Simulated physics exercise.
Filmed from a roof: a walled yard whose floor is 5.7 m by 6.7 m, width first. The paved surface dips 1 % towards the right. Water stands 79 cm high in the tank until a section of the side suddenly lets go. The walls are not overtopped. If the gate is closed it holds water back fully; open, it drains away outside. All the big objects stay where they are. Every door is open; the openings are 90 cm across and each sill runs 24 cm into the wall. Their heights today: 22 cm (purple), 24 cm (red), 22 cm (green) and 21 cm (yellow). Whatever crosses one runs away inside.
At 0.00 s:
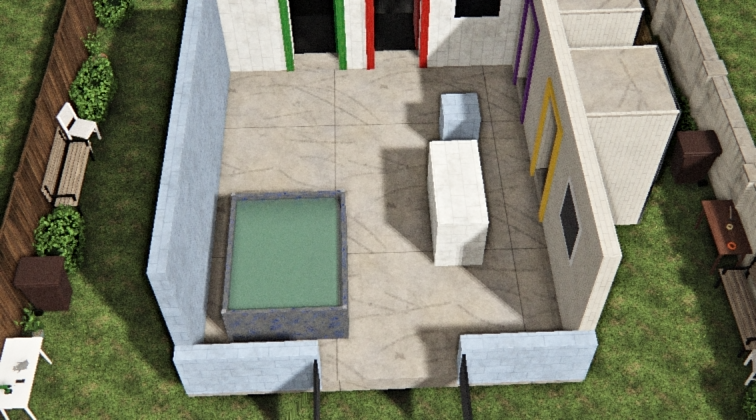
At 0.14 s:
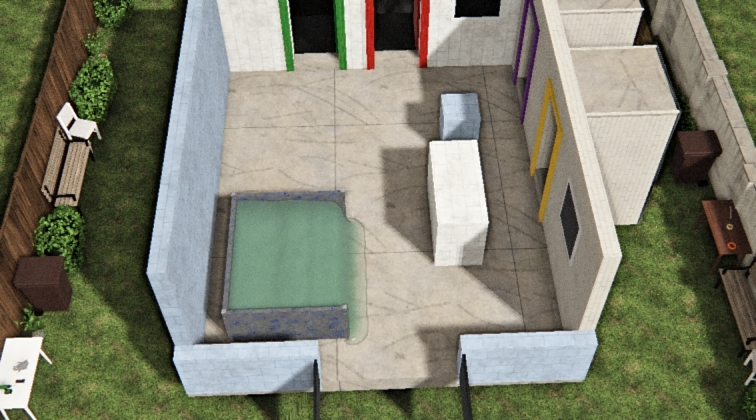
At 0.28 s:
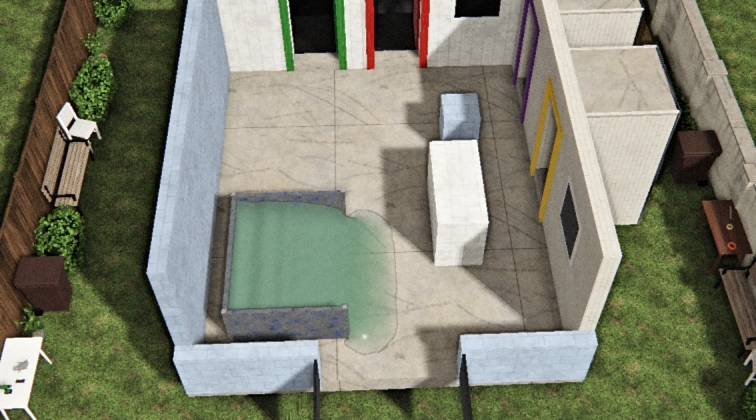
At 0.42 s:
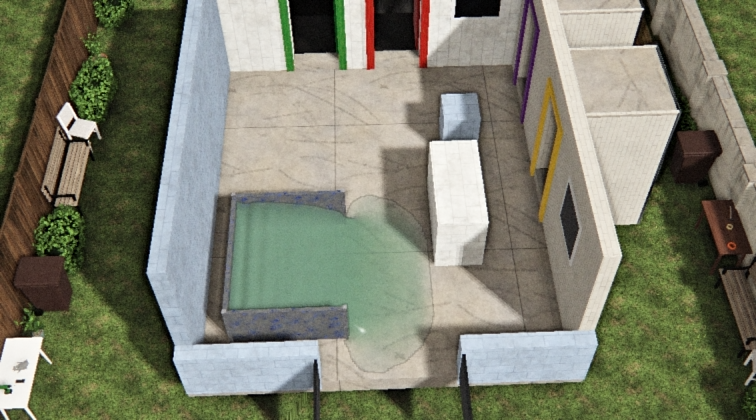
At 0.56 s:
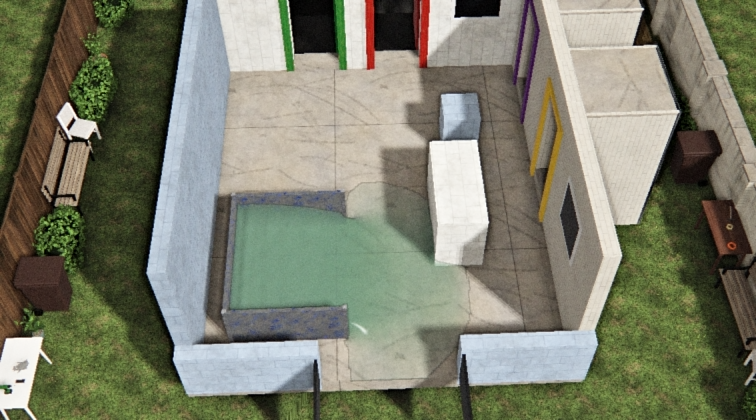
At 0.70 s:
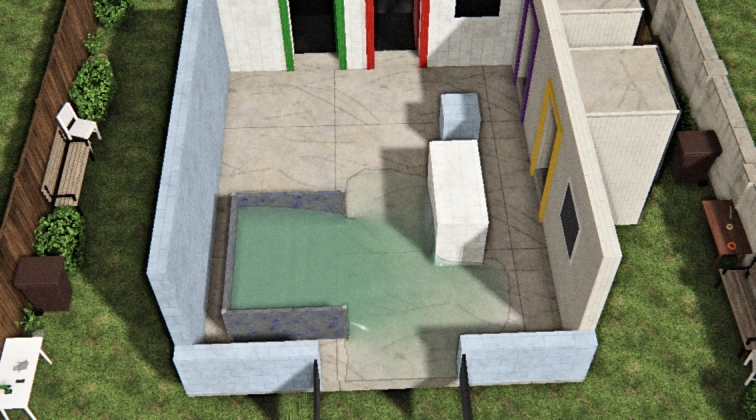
Green water spreads from the tank's open right side across the paved yard floor.
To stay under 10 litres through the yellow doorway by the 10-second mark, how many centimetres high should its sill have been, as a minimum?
At least 9 cm or so.
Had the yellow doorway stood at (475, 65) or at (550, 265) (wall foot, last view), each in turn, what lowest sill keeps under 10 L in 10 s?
About 27 and 33 cm.
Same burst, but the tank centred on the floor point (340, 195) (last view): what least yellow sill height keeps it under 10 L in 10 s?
Then roughly 34 cm.
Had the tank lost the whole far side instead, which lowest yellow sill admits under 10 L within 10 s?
Then roughly 10.0 cm.
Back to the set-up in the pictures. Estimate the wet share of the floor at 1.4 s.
Near 30 per cent is wet.
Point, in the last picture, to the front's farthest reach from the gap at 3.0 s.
At about (507, 66).
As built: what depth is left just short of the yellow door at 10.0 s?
Roughly 8.0 cm deep.
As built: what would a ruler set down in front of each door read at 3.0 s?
Depths in cm: Purple 4, red 19, green 14, yellow 9.
After 1.4 s water covers 30 % of the floor, deepest (50 cm) near (425, 249); it has not reached the yellow door.
After 3.0 s water covers 70 % of the floor, deepest (32 cm) near (562, 359); 9 cm at the yellow door, 0 litres in over its 21 cm sill.
After 10.0 s water covers 95 % of the floor, deepest (20 cm) near (203, 360); 8 cm at the yellow door, 0 litres in over its 21 cm sill.
At the yellow door as built, the water arrived by 1.6 s and peaked near 13 cm at 4.2 s.
With a sill of 7.5 cm, 21 litres would have come in within the 10 s; with 10 cm, 5 litres. So under 10 litres takes about 9 cm.
